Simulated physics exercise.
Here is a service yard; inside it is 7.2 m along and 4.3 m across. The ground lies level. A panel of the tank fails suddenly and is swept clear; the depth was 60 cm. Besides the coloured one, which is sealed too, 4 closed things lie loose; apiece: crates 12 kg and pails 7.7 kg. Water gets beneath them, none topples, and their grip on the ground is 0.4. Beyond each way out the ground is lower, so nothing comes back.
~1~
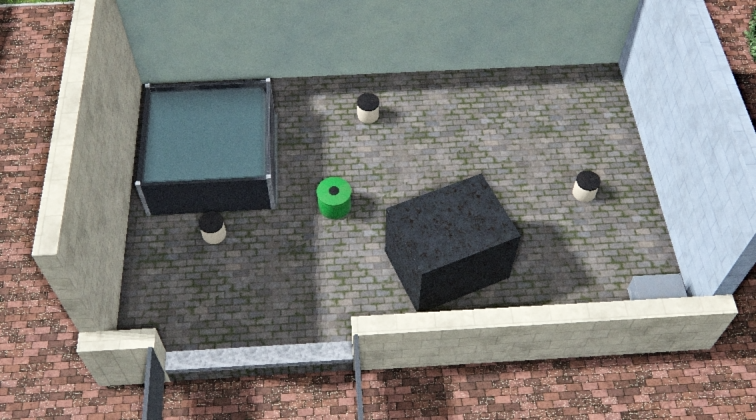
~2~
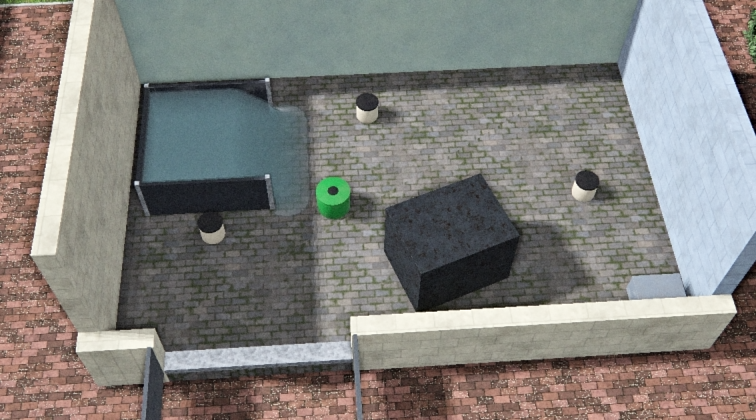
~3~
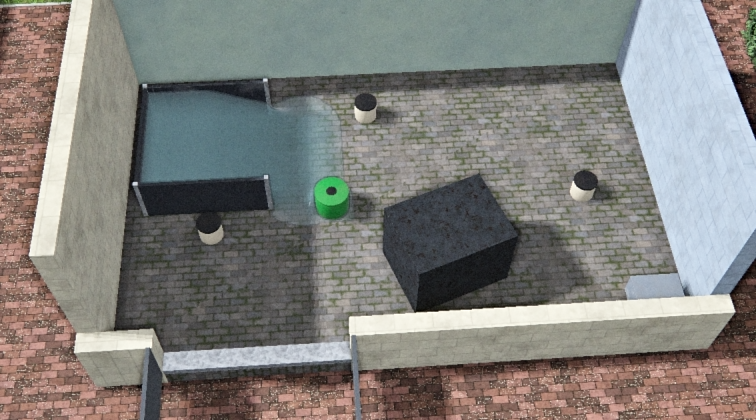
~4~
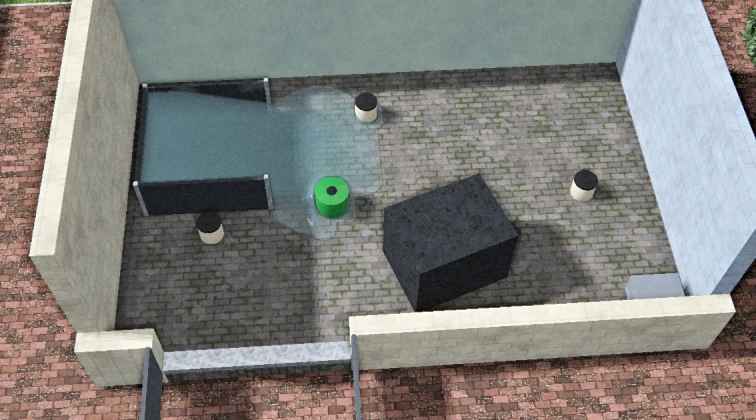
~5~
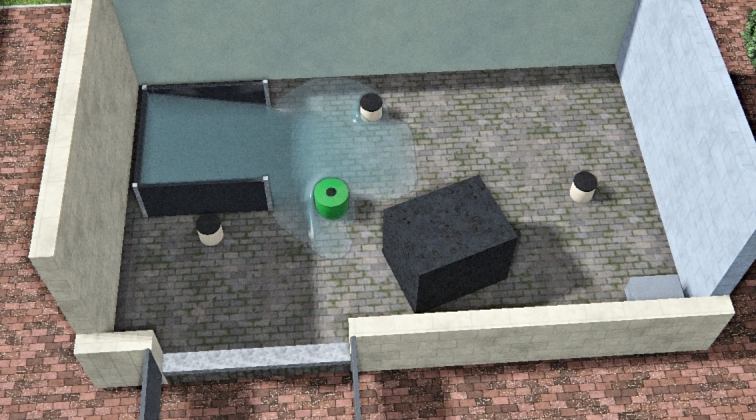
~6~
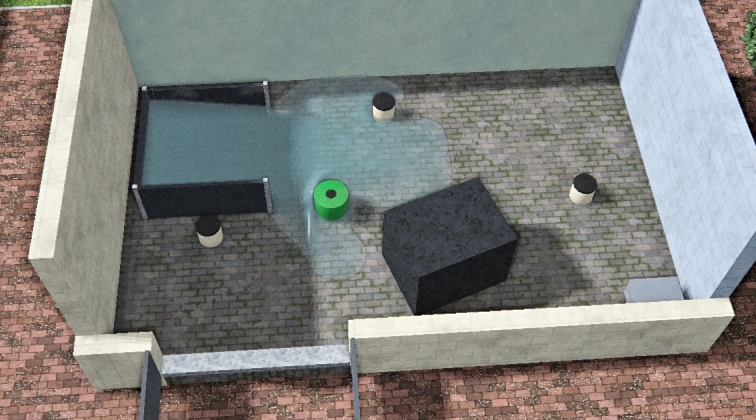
Water burst out of the right side of a glassy tank in a walled yard and spread across the paving around a green tub, then nudged a small black-topped pail to the right.
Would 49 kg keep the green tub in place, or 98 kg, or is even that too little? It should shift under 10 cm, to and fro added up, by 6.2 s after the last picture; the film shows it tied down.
For it, only the larger load is enough.
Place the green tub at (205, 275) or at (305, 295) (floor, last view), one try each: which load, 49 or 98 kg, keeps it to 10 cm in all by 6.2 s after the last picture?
In turn: The smaller is enough; either load holds.
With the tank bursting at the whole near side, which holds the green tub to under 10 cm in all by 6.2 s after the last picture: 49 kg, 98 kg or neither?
In that case the smaller load will do.
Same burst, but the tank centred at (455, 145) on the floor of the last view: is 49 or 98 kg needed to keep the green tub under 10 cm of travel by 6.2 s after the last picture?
In that case the lower weight is enough.
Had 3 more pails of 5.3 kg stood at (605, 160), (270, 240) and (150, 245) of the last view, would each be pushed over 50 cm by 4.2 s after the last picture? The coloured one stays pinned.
In turn: More, less, less.
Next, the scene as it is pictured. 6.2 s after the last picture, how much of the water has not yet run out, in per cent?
Some 94 per cent remains.
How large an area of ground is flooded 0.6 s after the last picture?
Roughly 16 m2.
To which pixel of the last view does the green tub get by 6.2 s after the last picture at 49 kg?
Around (361, 206).
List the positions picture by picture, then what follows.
The first frame shows the green tub at (334, 191), on the bottom; 2.6 m2 under water; 0 of 5 have shifted.
The second frame shows the green tub at (333, 191), on the bottom; 3.6 m2 under water; 0 of 5 have shifted.
The third frame shows the green tub at (332, 191), on the bottom; water covers 4.5 m2; 0 of 5 have shifted.
The fourth frame shows the green tub at (332, 191) rests on the ground; 5.6 m2 under water; 0 of 5 have shifted.
The fifth frame shows the green tub at (331, 192) rests on the ground; 6.8 m2 under water; 1 of 5 have shifted.
The sixth frame shows the green tub at (331, 194), on the bottom; 8.2 m2 under water; 1 of 5 have shifted.
Then, 0.6 s after the last picture the green tub would be 28 cm from its start with 49 kg and 0 cm from its start with 98 kg; 13 cm of water round it then.
Then, 2.3 s after the last picture the green tub would be 44 cm from its start with 49 kg and 0 cm from its start with 98 kg; 5 cm of water round it then.
Then, 4.2 s after the last picture the green tub would be 44 cm from its start with 49 kg and 0 cm from its start with 98 kg; 3 cm of water round it then.
Then, 6.2 s after the last picture the green tub would be 44 cm from its start with 49 kg and 0 cm from its start with 98 kg; 2 cm of water round it then.
